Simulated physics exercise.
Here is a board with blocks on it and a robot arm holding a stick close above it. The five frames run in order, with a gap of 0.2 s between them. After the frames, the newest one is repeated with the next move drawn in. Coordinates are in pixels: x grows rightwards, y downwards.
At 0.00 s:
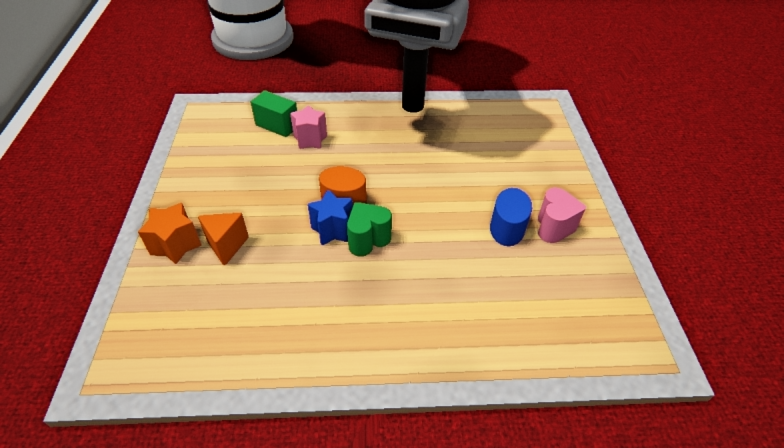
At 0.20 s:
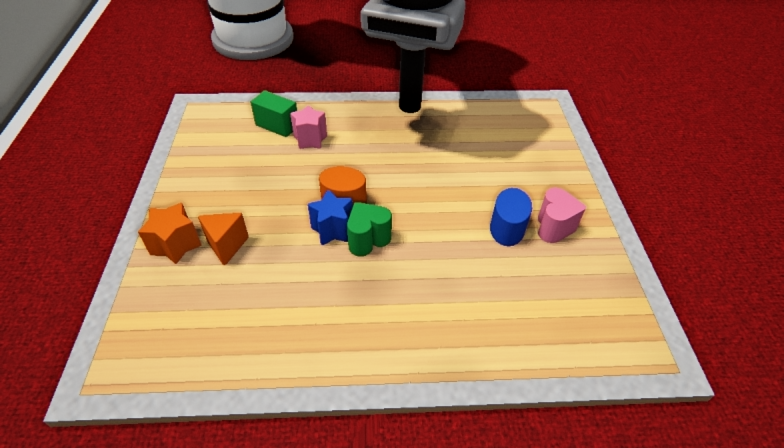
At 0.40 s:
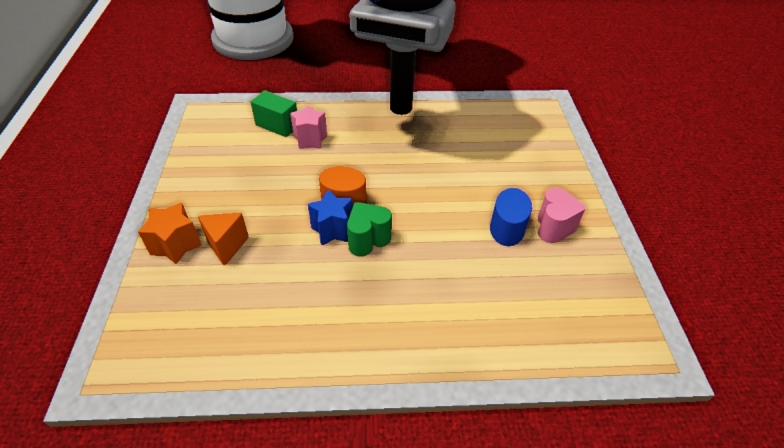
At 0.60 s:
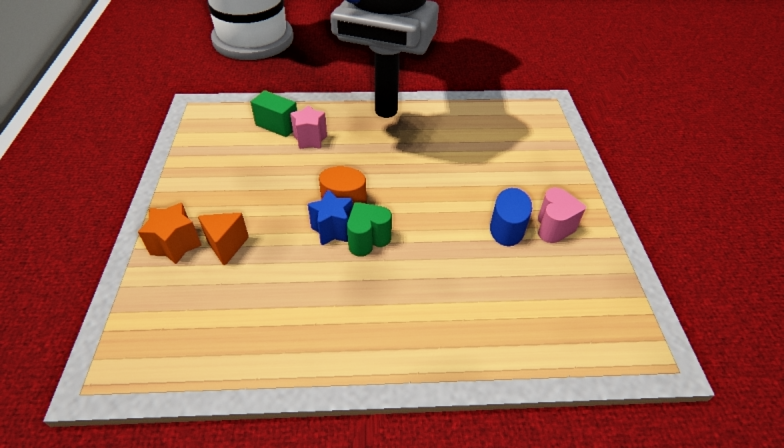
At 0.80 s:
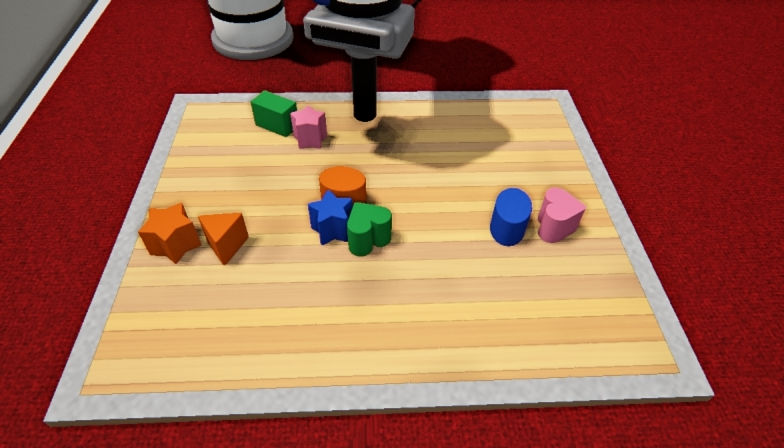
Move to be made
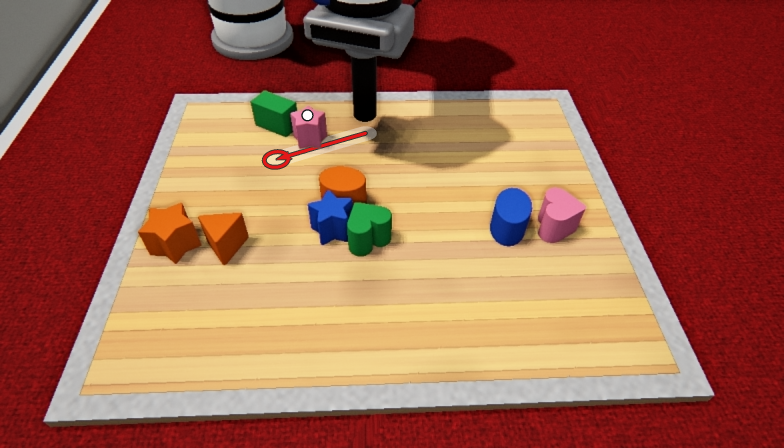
A robot arm holds a black stick at the far edge of a pale wooden board with a grey border on red carpet, seen from above at an angle. A green block and pink star sit far left, orange shapes left, an orange, blue and green cluster near the middle, and a blue cylinder and pink heart right. The arm slides the stick leftward, touching no blocks, while the camera stays still.
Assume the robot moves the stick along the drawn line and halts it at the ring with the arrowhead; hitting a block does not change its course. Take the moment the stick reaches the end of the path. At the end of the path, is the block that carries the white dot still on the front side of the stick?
In short: No.
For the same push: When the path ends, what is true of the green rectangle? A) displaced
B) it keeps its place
The correct letter is A.
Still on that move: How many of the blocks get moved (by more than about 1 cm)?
Going by the path, two of them shift by more than about 1 cm.
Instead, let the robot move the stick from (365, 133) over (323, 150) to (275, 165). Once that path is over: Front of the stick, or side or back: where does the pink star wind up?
I'd say the pink star has slipped off and sits beside or behind the stick.
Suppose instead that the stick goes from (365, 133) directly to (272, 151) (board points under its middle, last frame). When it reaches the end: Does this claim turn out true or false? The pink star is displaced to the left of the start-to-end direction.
My answer: False.
Drawn move, in a line from (365, 133) to (276, 159); the dot is on the pink star.
What follows on the original path. One third of the way, stick at (335, 124); nothing pushed yet.
Two thirds of the way, stick at (305, 132); green rectangle at (266, 101), turned 25° clockwise; pink star at (282, 120).
At the end, stick at (273, 141); green rectangle at (260, 101), turned 50° clockwise; pink star at (259, 123), turned 35° clockwise.
